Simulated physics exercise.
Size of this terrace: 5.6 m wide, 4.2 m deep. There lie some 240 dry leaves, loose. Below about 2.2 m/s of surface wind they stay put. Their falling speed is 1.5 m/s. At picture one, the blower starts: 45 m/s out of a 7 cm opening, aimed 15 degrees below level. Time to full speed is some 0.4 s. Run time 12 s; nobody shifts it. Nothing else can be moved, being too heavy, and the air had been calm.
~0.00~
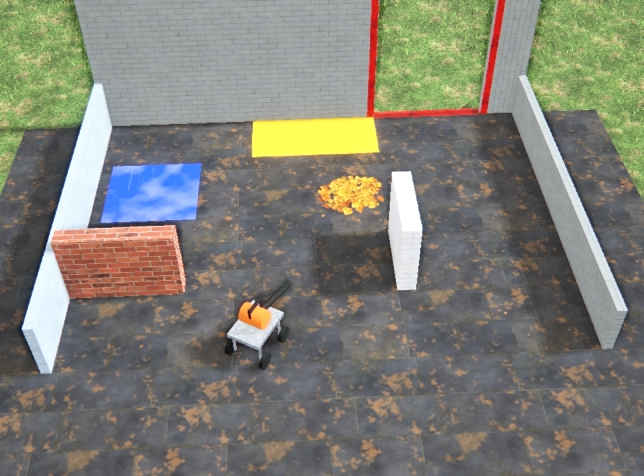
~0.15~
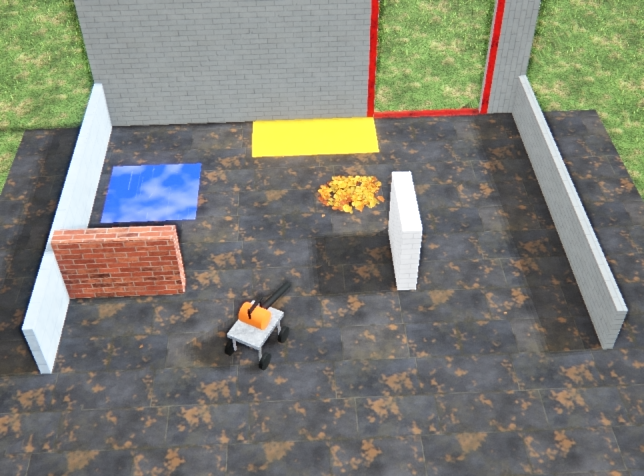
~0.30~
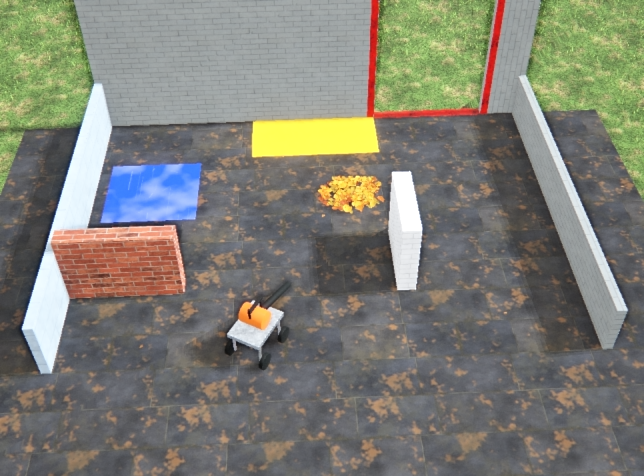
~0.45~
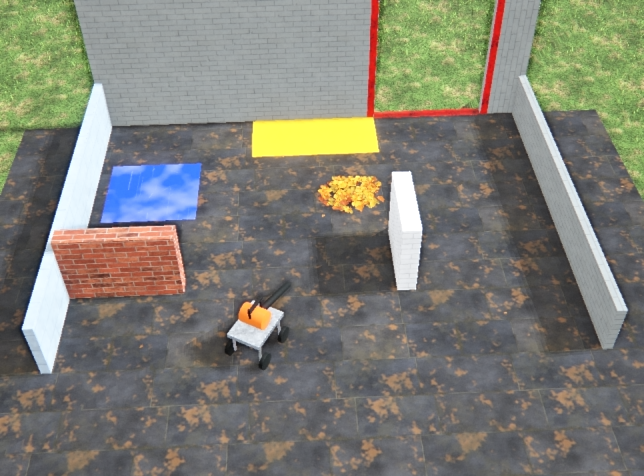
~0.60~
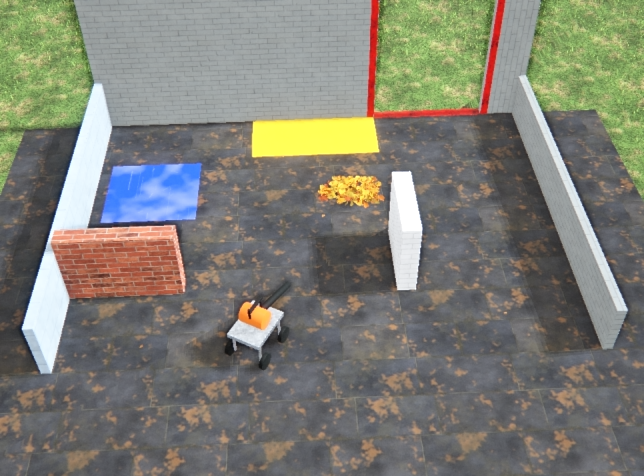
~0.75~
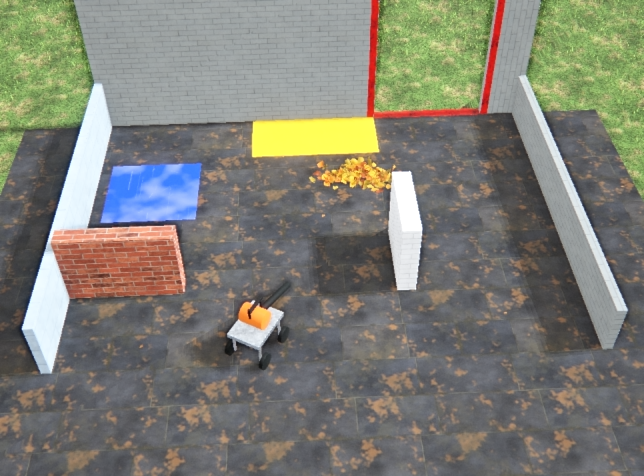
On a walled terrace, a still blower faces dry leaves that gradually shift slightly away.
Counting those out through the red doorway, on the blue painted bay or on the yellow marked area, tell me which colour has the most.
The red one has the most.
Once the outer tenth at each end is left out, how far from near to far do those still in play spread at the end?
0.8 m or thereabouts.
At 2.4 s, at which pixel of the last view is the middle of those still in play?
Centre point: About (387, 114) px.
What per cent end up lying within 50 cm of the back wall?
I'd put it at about 20 percent.
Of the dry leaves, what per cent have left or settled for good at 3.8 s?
The share is about 70 %.
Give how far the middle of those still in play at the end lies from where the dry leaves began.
About 1.6 metres.
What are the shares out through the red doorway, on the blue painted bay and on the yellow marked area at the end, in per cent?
I'd estimate around 80 per cent at red, 0 per cent at blue and 20 per cent at yellow.
After 2.4 s, 71 % are out through the red doorway, 0 % on the blue painted bay and 24 % on the yellow marked area; the middle of those still in play is near (387, 114); 58 % have settled or left.
After 3.8 s, 72 % are out through the red doorway, 0 % on the blue painted bay and 23 % on the yellow marked area; the middle of those still in play is near (371, 117); 70 % have settled or left.
After 6.6 s, 76 % are out through the red doorway, 0 % on the blue painted bay and 20 % on the yellow marked area; the middle of those still in play is near (366, 117); 80 % have settled or left.
After 12.0 s, at the end, 79 % are out through the red doorway, 0 % on the blue painted bay and 18 % on the yellow marked area; the middle of those still in play is near (366, 117).
